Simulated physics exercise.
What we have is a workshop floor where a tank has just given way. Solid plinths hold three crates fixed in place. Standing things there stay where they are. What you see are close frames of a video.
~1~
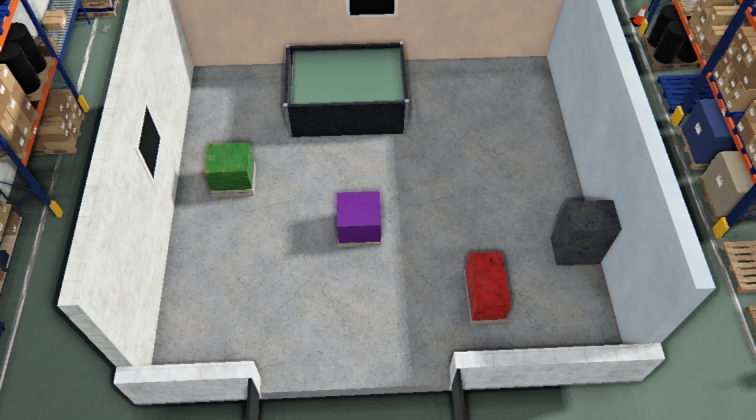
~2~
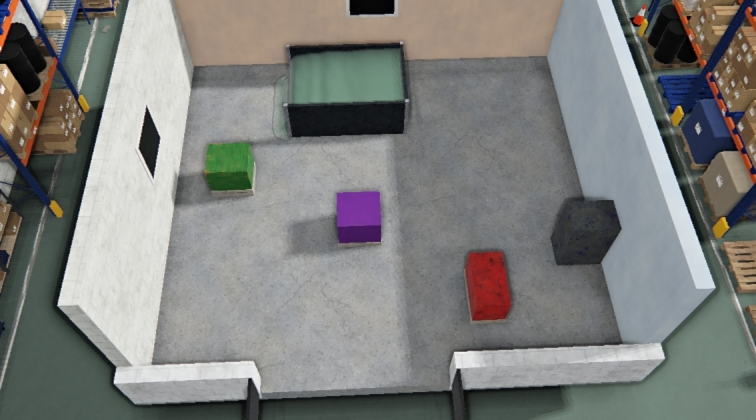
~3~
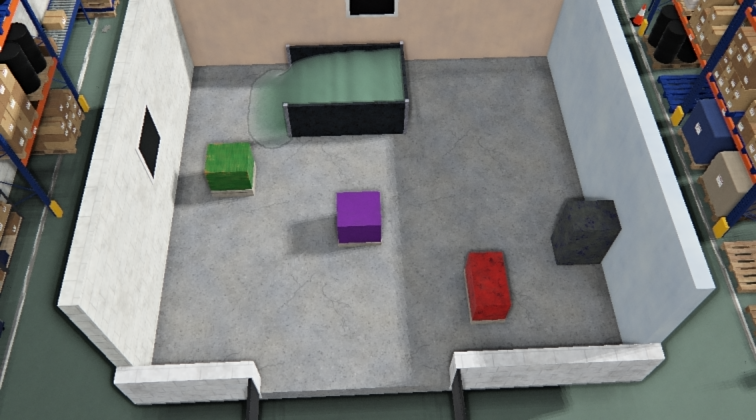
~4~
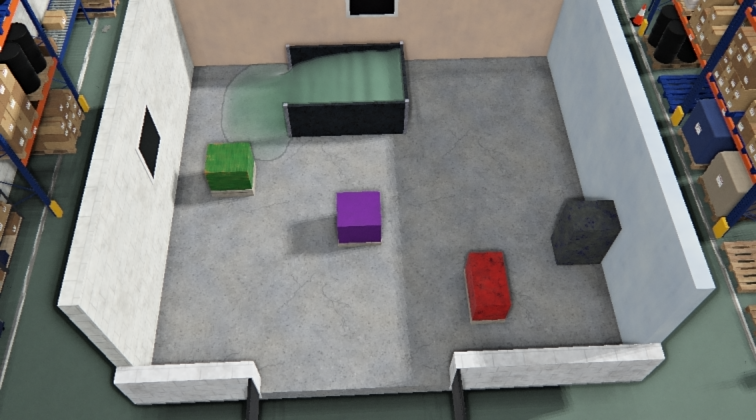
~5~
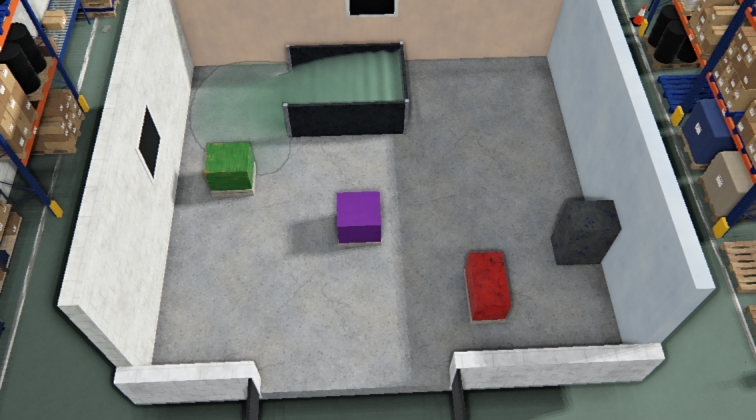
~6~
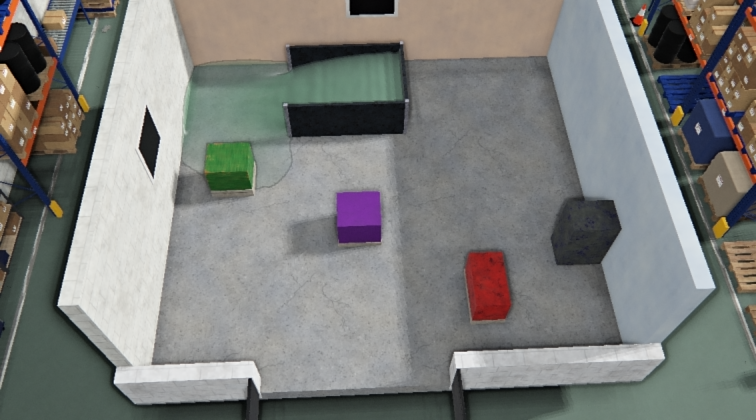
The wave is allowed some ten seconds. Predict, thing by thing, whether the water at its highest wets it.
In the end purple crate: Dry; green crate: Wet; red crate: Dry.
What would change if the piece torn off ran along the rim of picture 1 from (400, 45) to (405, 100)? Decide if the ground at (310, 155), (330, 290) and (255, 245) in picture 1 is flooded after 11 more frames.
So it's nothing at the first, nothing at the second and nothing at the third.
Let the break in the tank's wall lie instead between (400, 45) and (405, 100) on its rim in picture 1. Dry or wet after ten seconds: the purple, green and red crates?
Well, purple crate is doused and green crate stays clear, but red crate is doused.
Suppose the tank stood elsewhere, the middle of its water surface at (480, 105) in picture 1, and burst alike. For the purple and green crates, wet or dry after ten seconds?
For the purple crate, it is overrun; for the green crate, it is overrun.
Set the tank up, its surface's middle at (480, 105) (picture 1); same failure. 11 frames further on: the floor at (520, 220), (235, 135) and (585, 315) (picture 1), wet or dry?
First unwetted; next drenched; last unwetted.
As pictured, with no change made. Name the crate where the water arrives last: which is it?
Pick: The crate marked red.
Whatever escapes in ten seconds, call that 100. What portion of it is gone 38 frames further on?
50 per cent.
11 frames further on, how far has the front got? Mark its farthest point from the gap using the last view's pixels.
At roughly (156, 337).
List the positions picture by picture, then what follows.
The open tank at (346, 77) is whole and still, in the first frame.
Water pours out at (292, 98) and has run to a hidden place, in the second frame.
Water pours out at (292, 99) and has run to (270, 73), in the third frame.
The front is at (231, 140), out from the gap at (292, 100), in the fourth frame.
Water pours out at (292, 100) and has run to (195, 129), in the fifth frame.
Water pours out at (292, 100) and has run to (195, 67), in the sixth frame.
A moment on, water covers 15 % of the floor; the purple crate not reached, the green crate water round its plinth, the red crate not reached.
Next, water covers 20 % of the floor; the purple crate not reached, the green crate water round its plinth, the red crate not reached.
Then, water covers 40 % of the floor; the purple crate water round its plinth, the green crate water round its plinth, the red crate not reached.
Later, water covers 80 % of the floor; the purple crate water round its plinth, the green crate water round its plinth, the red crate water round its plinth.
In the end, water covers 95 % of the floor; the purple crate stayed above the water, the green crate was topped, the red crate stayed above the water.
